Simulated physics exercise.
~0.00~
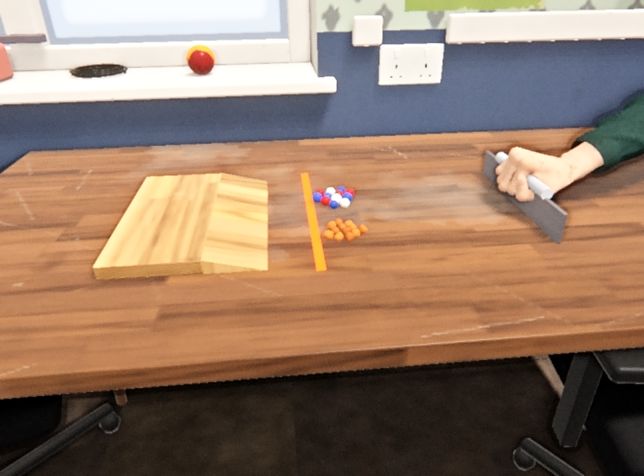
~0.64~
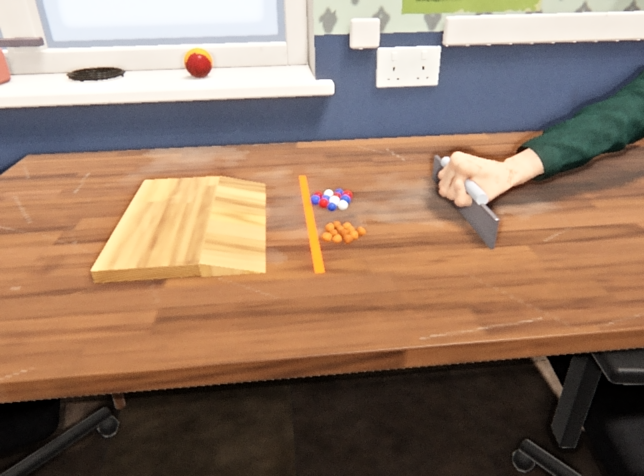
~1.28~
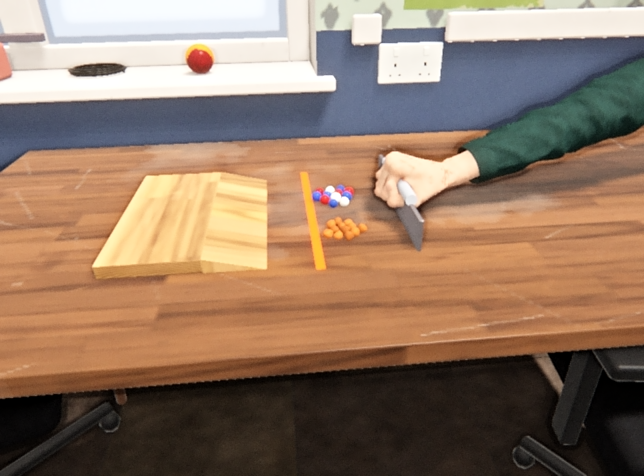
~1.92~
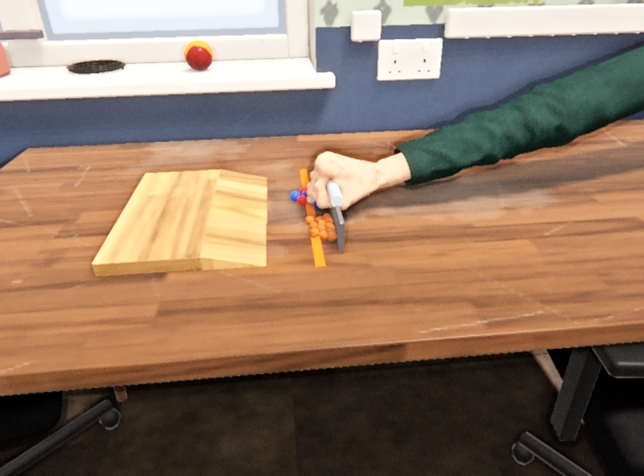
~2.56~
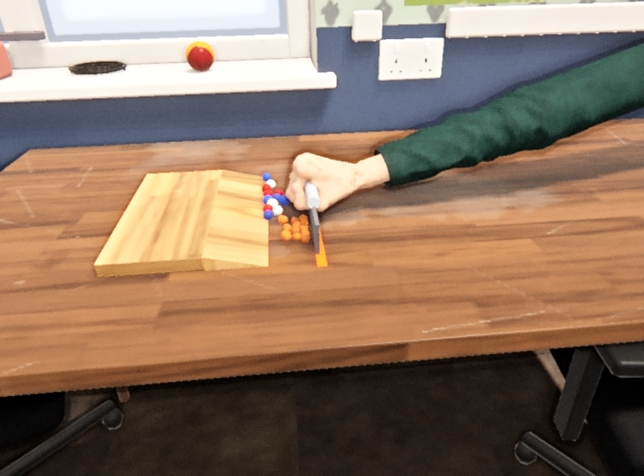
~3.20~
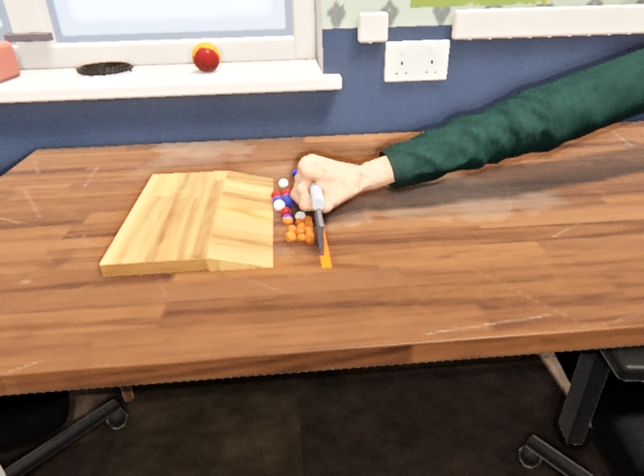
A hand slides a scraper left, pushing two bead batches toward a wooden slab without reaching its top.
